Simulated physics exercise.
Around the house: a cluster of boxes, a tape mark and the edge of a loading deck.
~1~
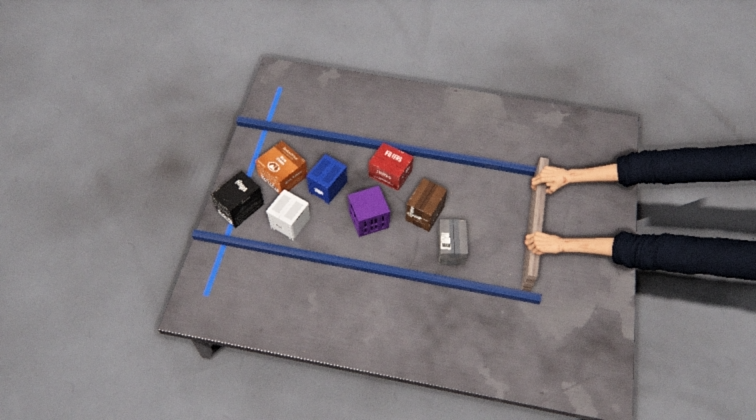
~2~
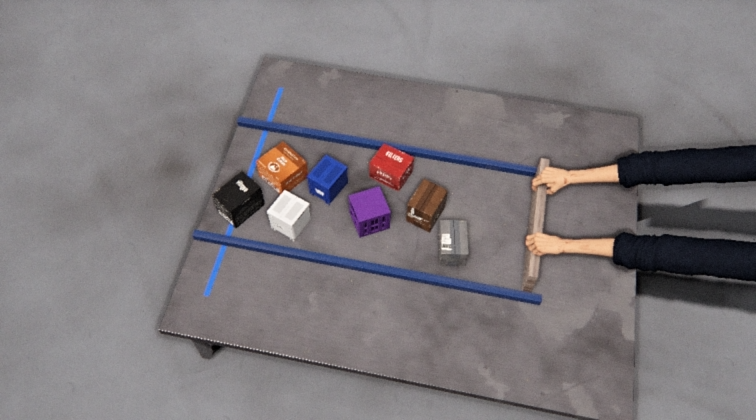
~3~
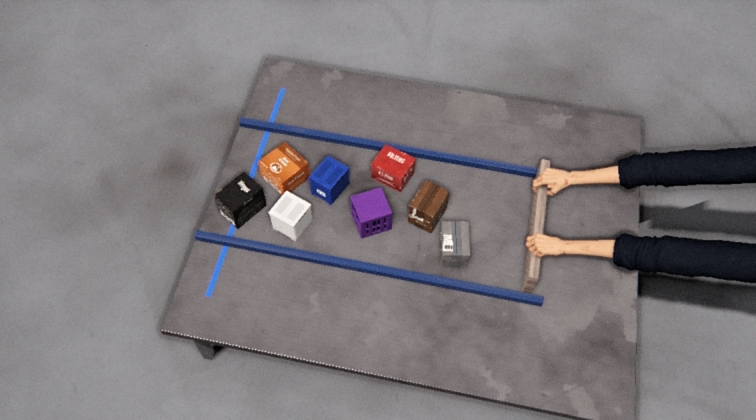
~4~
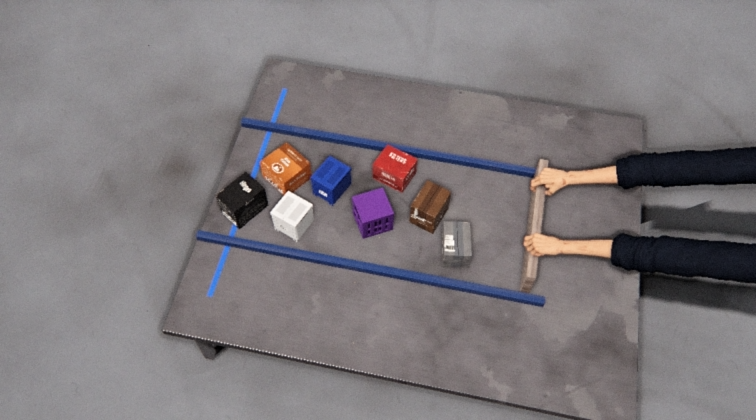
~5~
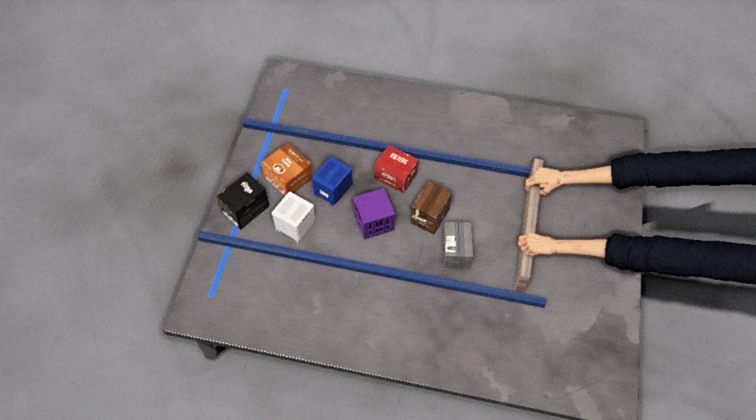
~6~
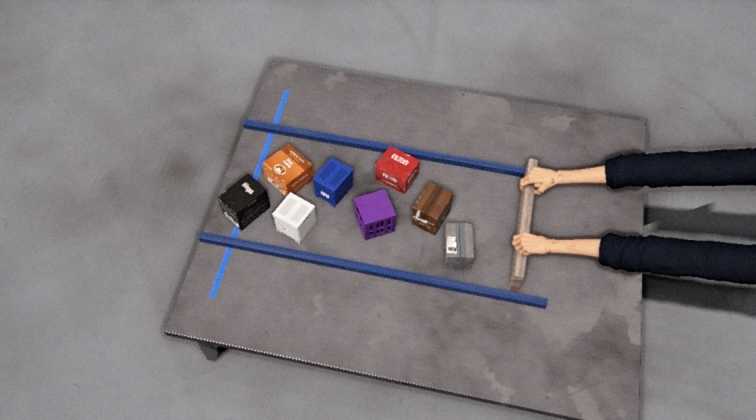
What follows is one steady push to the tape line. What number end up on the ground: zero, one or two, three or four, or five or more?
As it turns out, the number that fall off is five or more.
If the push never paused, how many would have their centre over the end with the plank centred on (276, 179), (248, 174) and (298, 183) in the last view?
Past the end: 2, 5 and 2.
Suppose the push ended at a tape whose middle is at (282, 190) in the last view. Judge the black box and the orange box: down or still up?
The black box tumbles off; the orange box comes down.
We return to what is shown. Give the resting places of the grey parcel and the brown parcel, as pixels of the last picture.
The grey parcel at (230, 201), the brown parcel at (233, 168).
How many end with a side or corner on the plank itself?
3 of them.
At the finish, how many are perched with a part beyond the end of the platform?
2 of them.
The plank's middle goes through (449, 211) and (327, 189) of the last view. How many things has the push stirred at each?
At the one place 2, at the other 8.
Early on, none off yet; black box at rest near (245, 202); orange box at rest near (289, 171); white tote at rest near (295, 218).
A while later, none off yet; black box at rest near (245, 202); orange box travelled a little near (284, 169); white tote travelled a little near (282, 219).
Further along, none off yet; black box travelled about its own width near (209, 193); orange box travelled well along near (231, 146); white tote travelled well along near (229, 217).
Finally, the number that fall off is five or more; lost, purple crate, blue tote, white tote, orange box and black box.
